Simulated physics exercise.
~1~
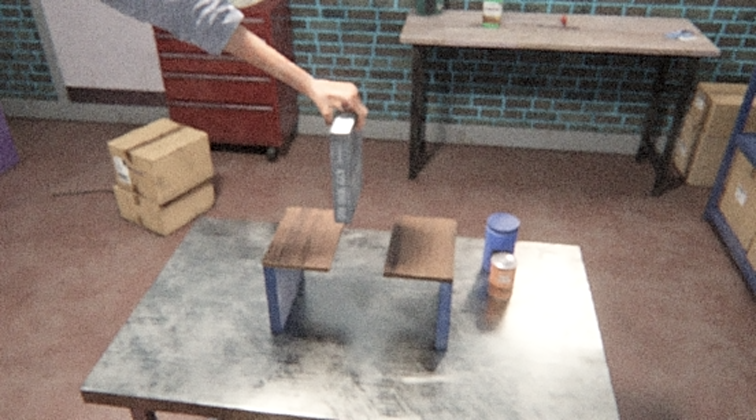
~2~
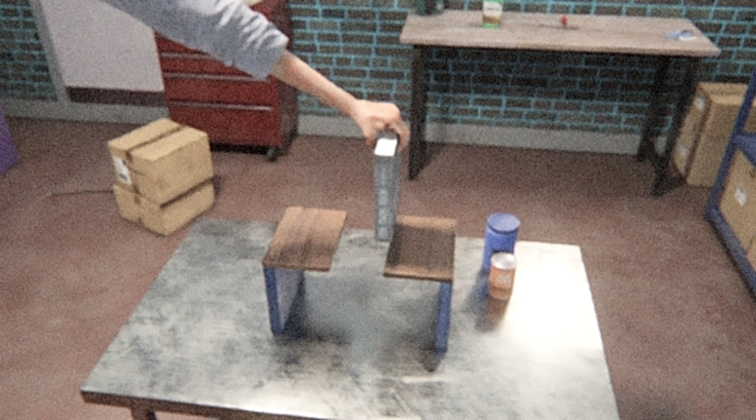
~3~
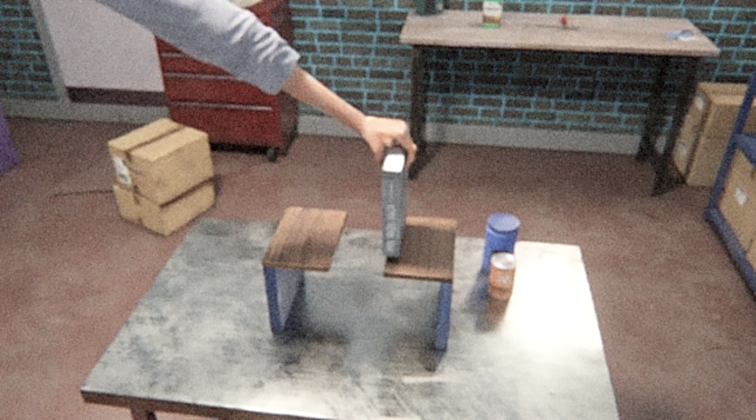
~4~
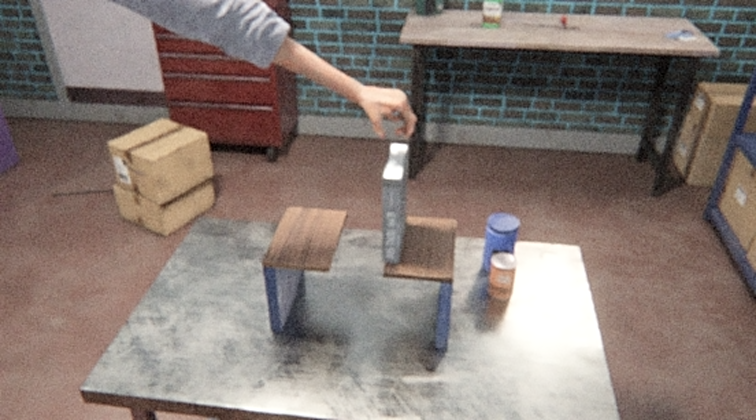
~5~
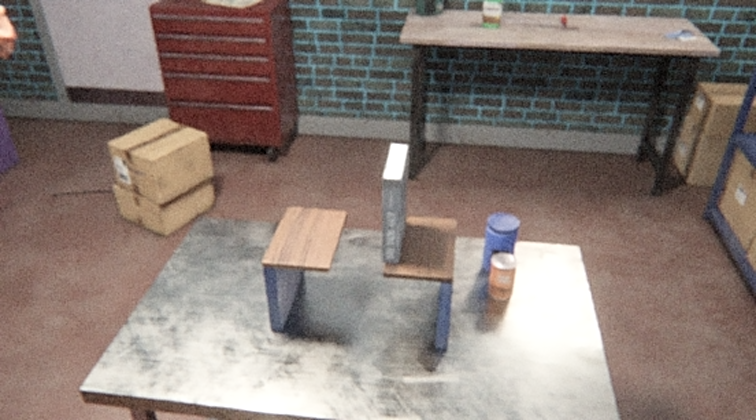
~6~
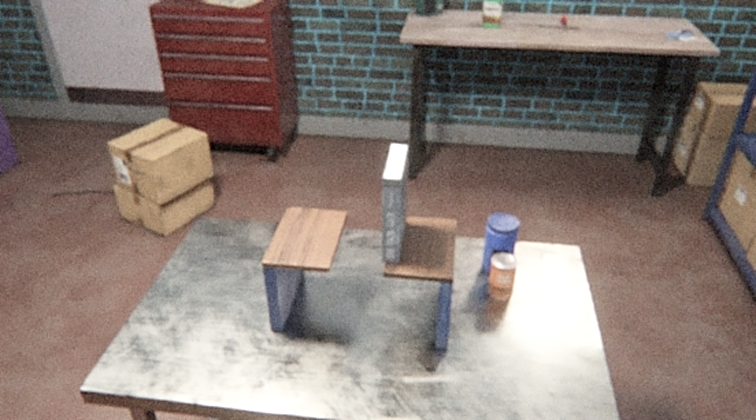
To begin with, a hand holds a grey book upright above a wooden-topped stand with a gap in its top, while a blue jar and an orange tin stand to the right on the metal table. The hand carries the book right and down, toward the edge of the right-hand board. It lowers the book slightly further until it meets the stand. Then the fingers let go, and the arm draws back to the left and leaves the view. The book stays upright on top, caught at the gap's right side, with the jar and tin unmoved.
